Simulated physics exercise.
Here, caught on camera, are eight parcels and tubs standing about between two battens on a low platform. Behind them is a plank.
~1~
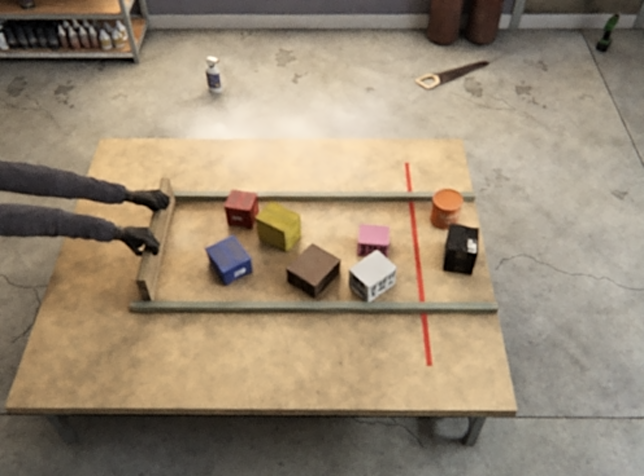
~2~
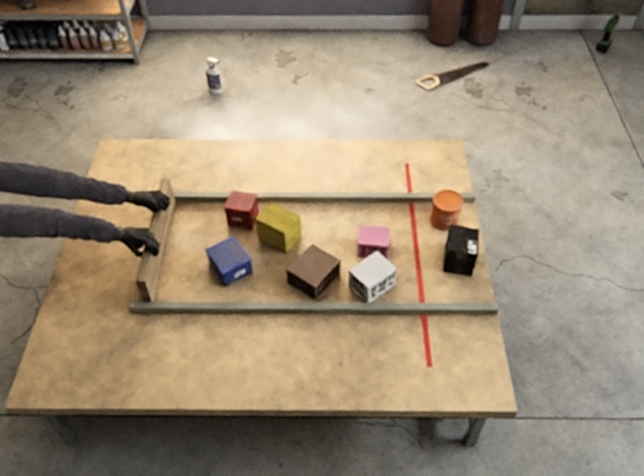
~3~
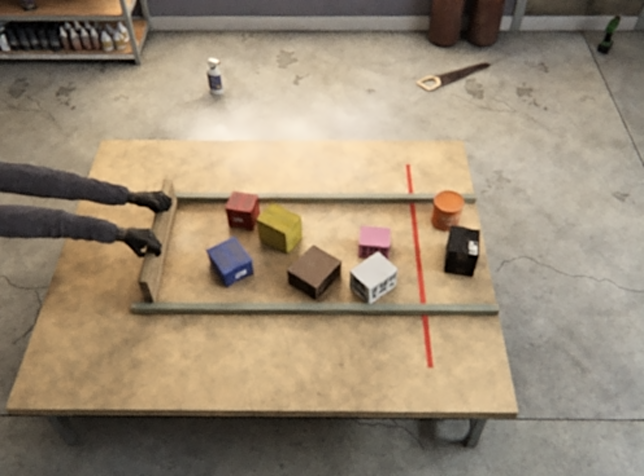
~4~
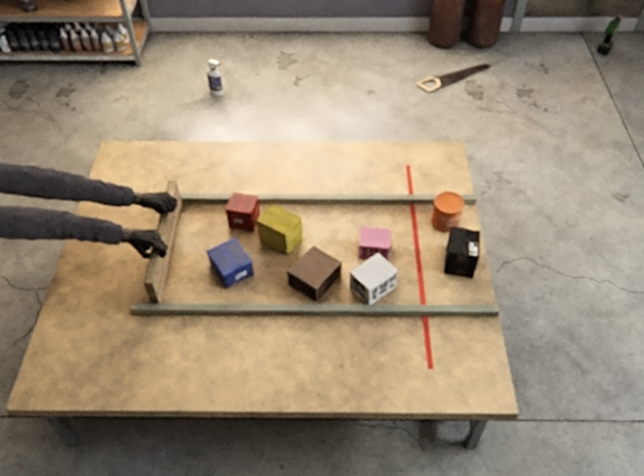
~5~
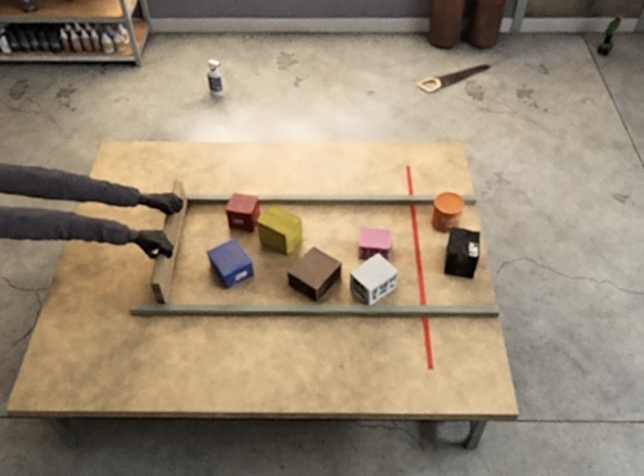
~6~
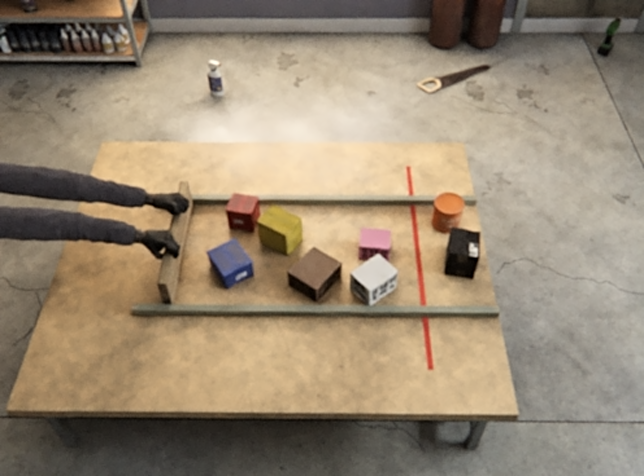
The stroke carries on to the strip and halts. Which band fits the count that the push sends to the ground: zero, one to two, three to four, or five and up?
The band is one to two.
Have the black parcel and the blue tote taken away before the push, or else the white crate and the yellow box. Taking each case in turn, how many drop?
0 in the first case and 1 in the second.
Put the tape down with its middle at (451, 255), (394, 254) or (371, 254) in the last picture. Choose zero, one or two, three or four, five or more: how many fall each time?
In the order of the places given: At least five; none; none at all.
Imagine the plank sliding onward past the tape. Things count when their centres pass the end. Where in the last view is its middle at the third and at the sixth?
Near (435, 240) first, near (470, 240) second.
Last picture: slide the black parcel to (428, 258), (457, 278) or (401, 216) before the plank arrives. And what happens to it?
In order of the places given, the black parcel is gone, then is gone, then rests steady.
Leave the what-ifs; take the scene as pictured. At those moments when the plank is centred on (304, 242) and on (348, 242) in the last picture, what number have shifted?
So far 5, and 6 at the second.
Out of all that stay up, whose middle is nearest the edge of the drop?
The brown crate, it is.
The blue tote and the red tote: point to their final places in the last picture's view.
Near (438, 273) and (428, 210).
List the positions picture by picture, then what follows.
Black parcel (461, 249); orange pail (446, 209); pink crate (373, 241); plank (157, 238); tape (417, 251), in the first frame.
Orange pail (446, 210); yellow box (279, 228), in the second frame.
Pink crate (374, 243); red tote (243, 211), in the third frame.
Black parcel (462, 252); brown crate (315, 273), in the fourth frame.
Orange pail (447, 213); plank (171, 241), in the fifth frame.
Black parcel (462, 253); orange pail (447, 213); pink crate (375, 245); plank (177, 241); tape (418, 254), in the sixth frame.
Soon after, none off yet; black parcel at rest near (462, 253); orange pail at rest near (447, 213); pink crate at rest near (375, 245).
Then, none off yet; black parcel at rest near (462, 253); orange pail at rest near (447, 213); pink crate moved a little near (380, 243).
At rest, the number that fall off is one or two; fallen, white crate and black parcel.
